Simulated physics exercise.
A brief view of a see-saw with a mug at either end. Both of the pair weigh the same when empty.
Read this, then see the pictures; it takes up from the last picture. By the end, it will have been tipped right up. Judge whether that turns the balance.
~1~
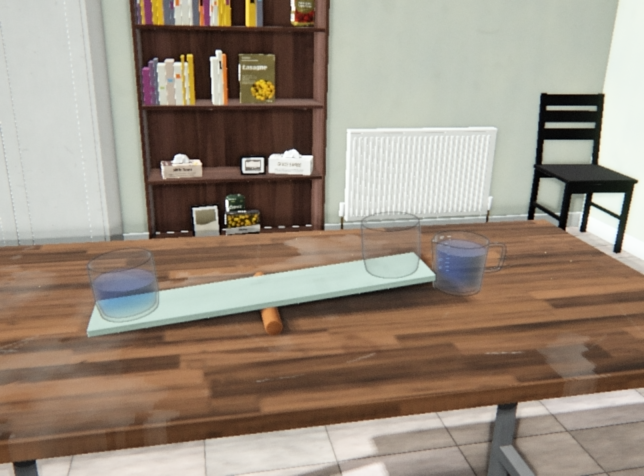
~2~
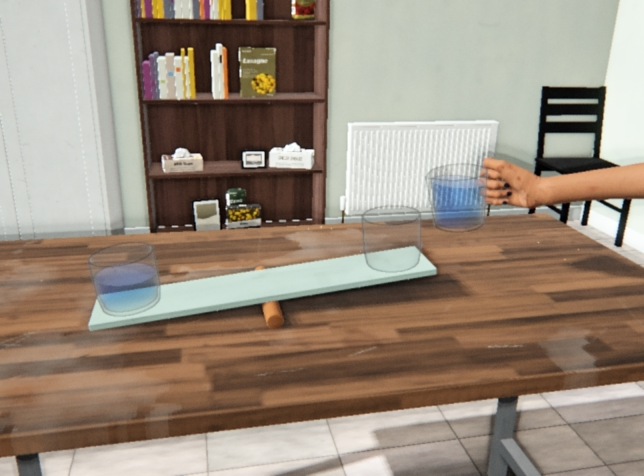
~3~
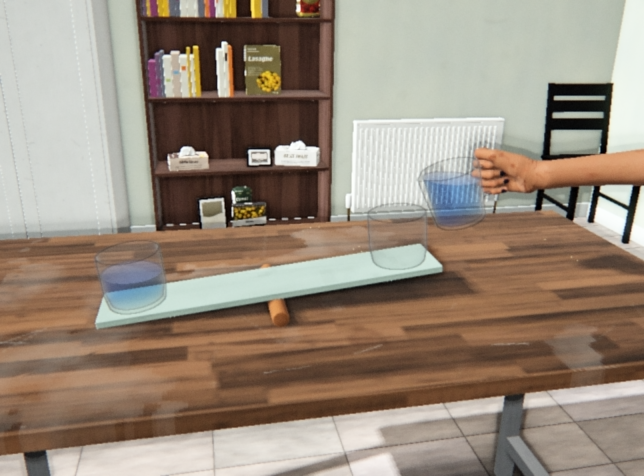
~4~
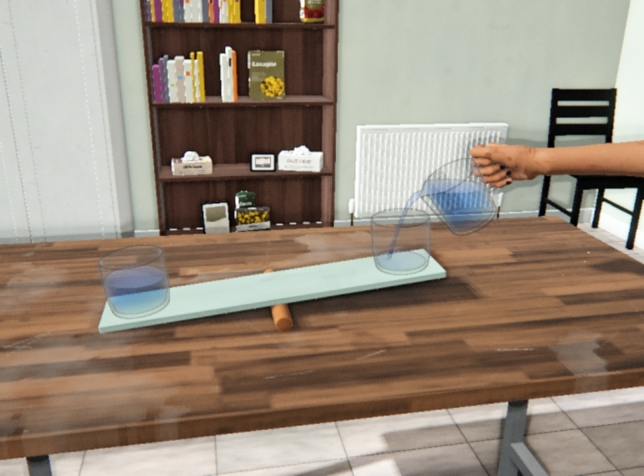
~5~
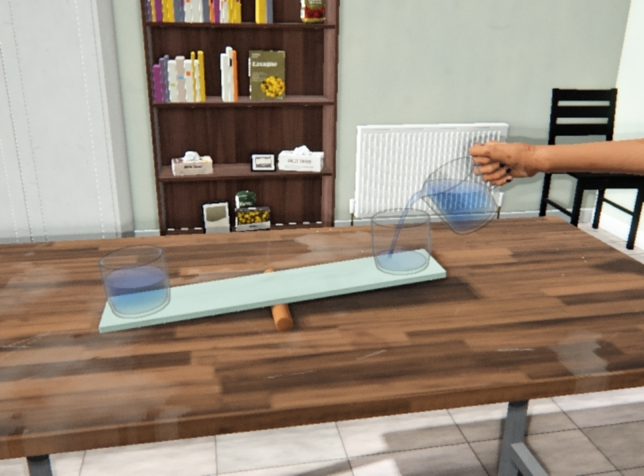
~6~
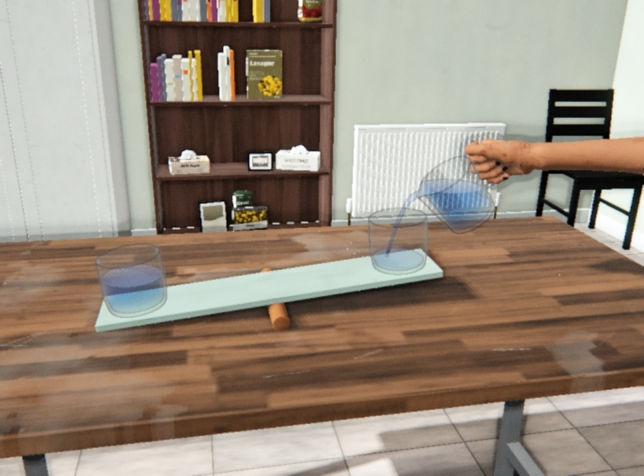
It does.
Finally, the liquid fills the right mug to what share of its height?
Around 75 in a hundred.
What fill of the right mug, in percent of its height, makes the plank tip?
That would be some 55 percent.
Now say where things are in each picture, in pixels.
At the start; measuring jug (460, 261) about three quarters full; right mug (391, 243) empty, raised; left mug (125, 282) about half full, on the low side, in the first picture.
A hand has the measuring jug; rolling pin (275, 319); right mug (392, 237) empty, in the second picture.
The measuring jug is tipped; measuring jug (455, 192) about three quarters full; right mug (398, 234) empty, in the third picture.
The stream is running; rolling pin (283, 322); right mug nearly empty, surface at (401, 260); left mug about half full, surface at (135, 277), in the fourth picture.
The stream is running; measuring jug (460, 196) tipped 35° with nearly all of its load; right mug (402, 239) nearly empty, in the fifth picture.
The stream is running; rolling pin (280, 321); right mug nearly empty, surface at (399, 257); left mug about half full, surface at (132, 275), in the sixth picture.
Shortly, the right mug is about a third full; the plank leans as before.
Then, the right mug is about two thirds full; the plank has swung over, and that end is down.
At the finish, the right mug is about three quarters full; the plank has swung over, and that end is down.
